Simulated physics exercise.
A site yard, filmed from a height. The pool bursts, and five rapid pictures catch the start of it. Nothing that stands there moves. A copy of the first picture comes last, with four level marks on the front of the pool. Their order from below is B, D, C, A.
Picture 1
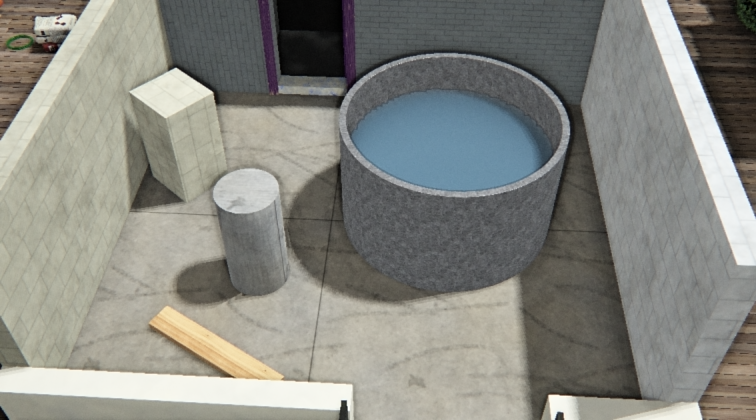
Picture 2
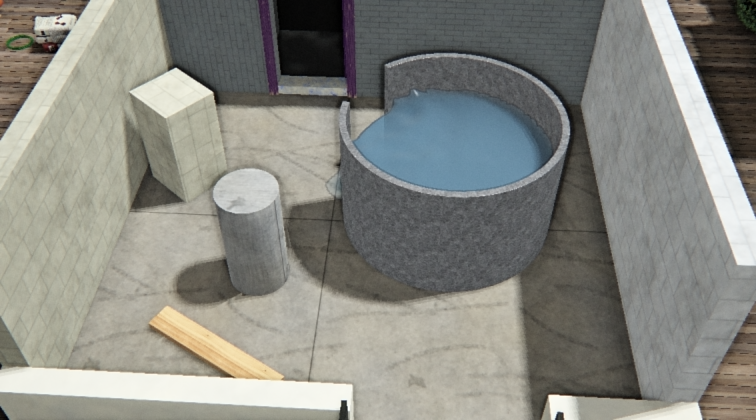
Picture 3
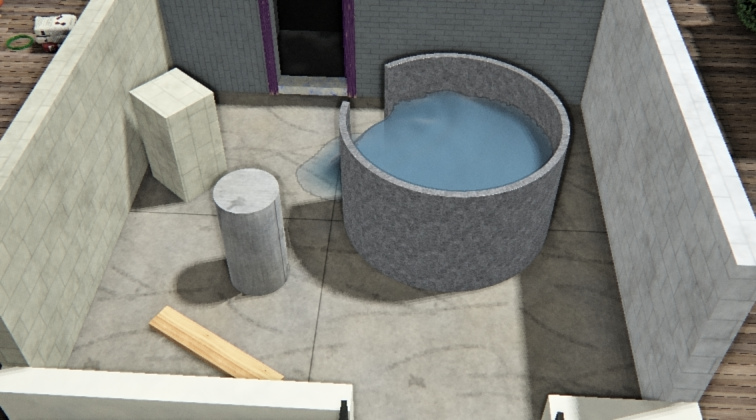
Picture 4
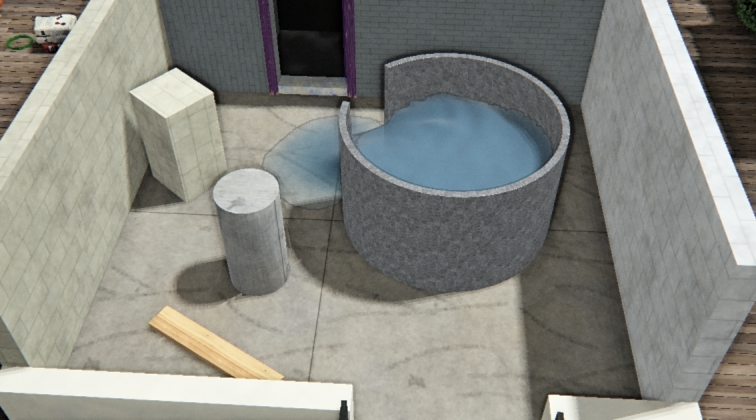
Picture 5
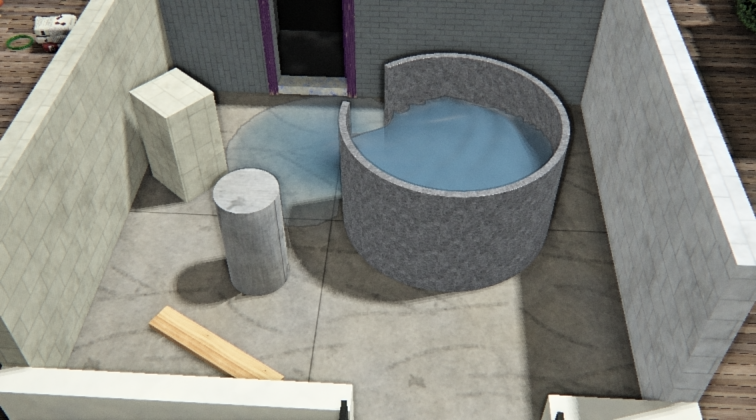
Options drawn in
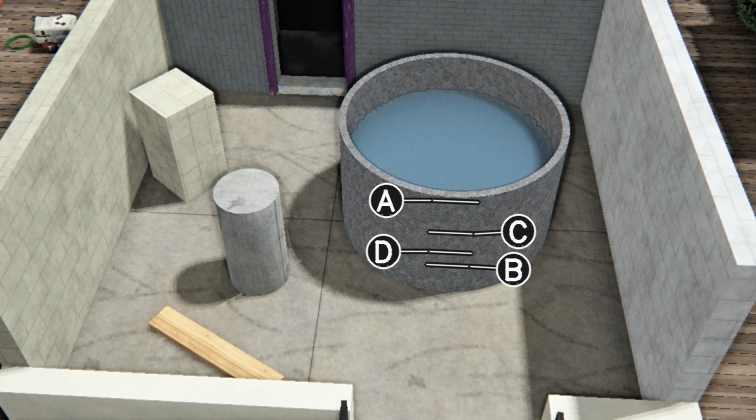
Water pouring out through a gap opened in a round grey stone pool and spreading leftward across the walled yard's paved floor.
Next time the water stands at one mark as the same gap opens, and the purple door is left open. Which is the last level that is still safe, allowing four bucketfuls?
Go for B.
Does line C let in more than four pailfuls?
Yes, that goes wrong.
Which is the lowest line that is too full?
Line D.
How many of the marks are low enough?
One.
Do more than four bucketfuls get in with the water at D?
Yes.
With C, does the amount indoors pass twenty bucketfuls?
Yes, it does.
On the marked copy, A at (454, 201); B at (448, 265); C at (451, 232); D at (449, 252); from the bottom up B, D, C, A.
With A, dozens of bucketfuls pour in.
With B, a bucket or two gets in.
With C, dozens of bucketfuls pour in.
With D, about 14 bucketfuls get in.
